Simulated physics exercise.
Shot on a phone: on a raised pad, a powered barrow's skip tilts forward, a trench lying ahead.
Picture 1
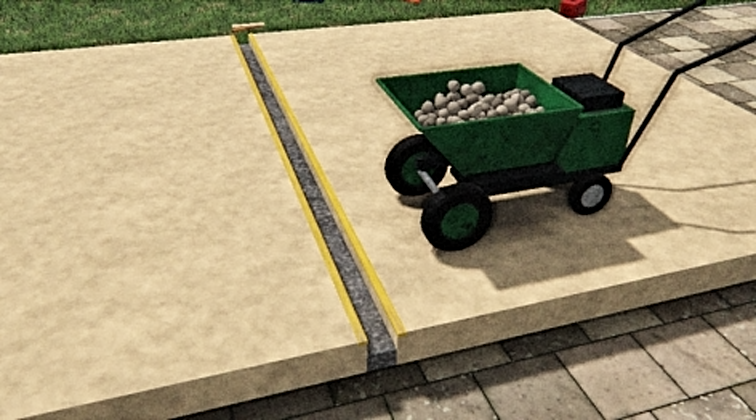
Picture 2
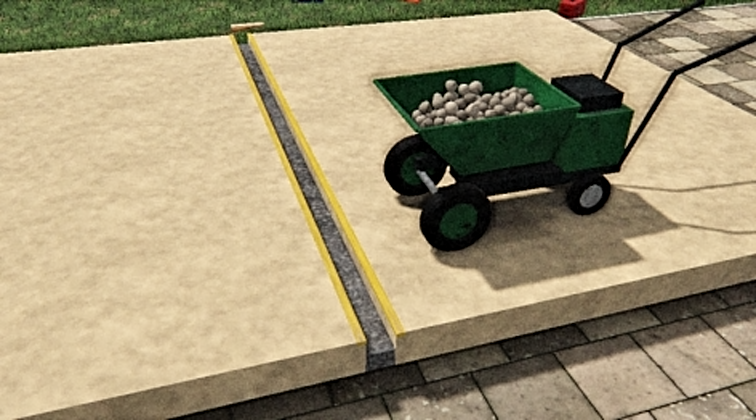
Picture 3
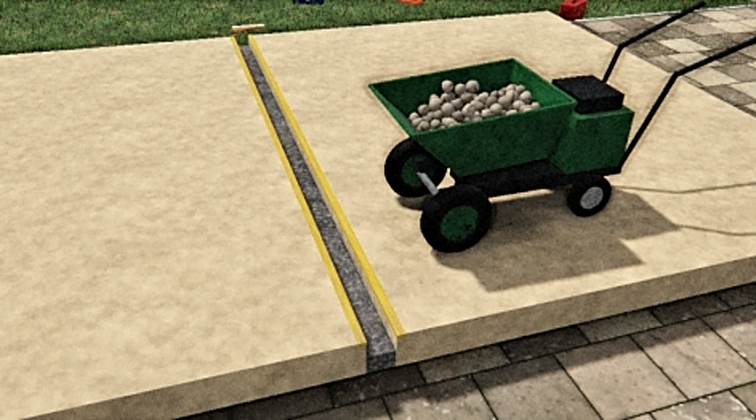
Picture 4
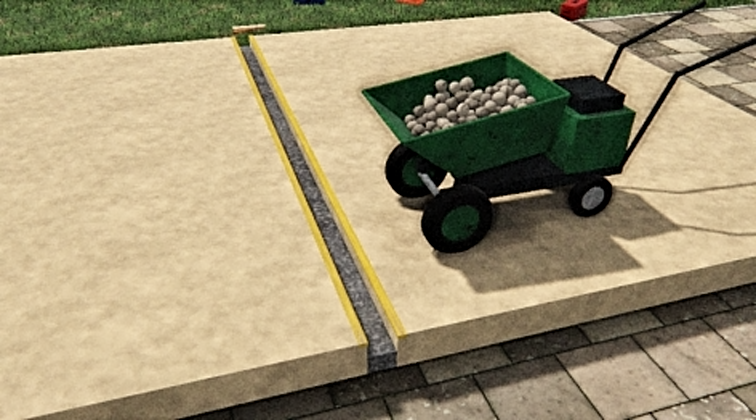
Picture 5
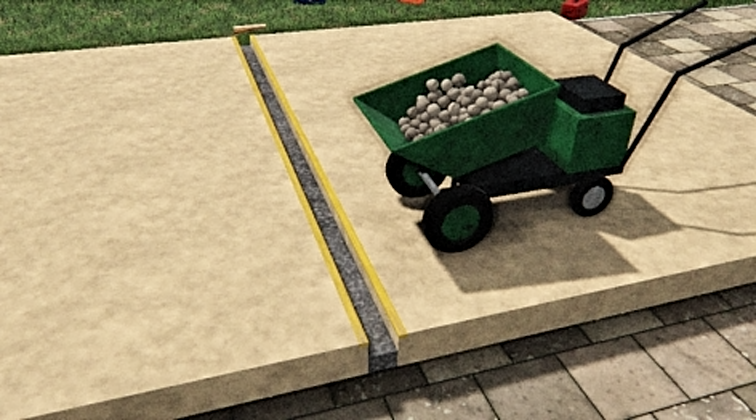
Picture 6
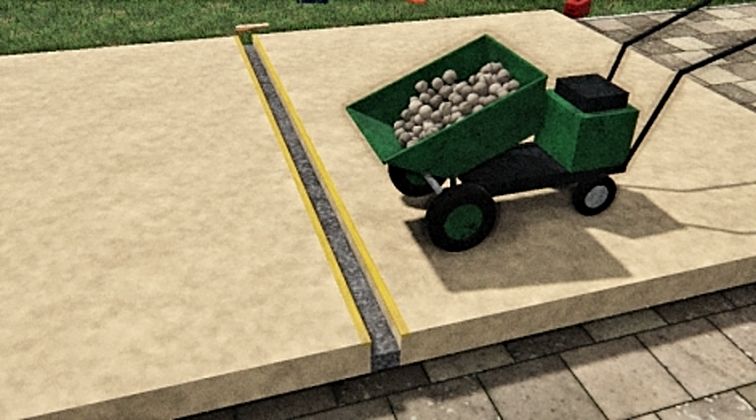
On a raised pad, a green barrow's skip of pebbles gradually tilts forward beside a narrow trench.
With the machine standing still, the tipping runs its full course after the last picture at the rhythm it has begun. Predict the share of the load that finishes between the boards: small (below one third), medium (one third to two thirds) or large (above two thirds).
The share is small, below one third.
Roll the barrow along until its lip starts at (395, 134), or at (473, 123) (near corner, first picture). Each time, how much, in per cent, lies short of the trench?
Roughly 0 and 20 %.
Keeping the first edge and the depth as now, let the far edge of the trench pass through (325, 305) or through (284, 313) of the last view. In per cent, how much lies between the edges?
About 40 and 70 per cent.
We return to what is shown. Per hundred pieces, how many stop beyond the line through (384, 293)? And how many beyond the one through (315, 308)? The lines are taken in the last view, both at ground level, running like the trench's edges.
That's 60 in a hundred for the first and 30 in a hundred for the second.
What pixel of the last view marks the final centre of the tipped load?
Roughly at (298, 244), give or take.
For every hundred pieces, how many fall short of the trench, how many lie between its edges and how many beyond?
Approximate split: Short 0 percent, between 10 percent, beyond 50 percent.
Soon, skip tipped steeply; all in the skip.
A while on, skip tipped right over; most in the skip; a stray few in or heaped over the trench; about a quarter beyond it; a stray few falling.
Towards the end, skip tipped right over; about half in the skip; a small part in or heaped over the trench; about half beyond it.
Finally, skip tipped right over; about half in the skip; a small part in or heaped over the trench; about half beyond it.
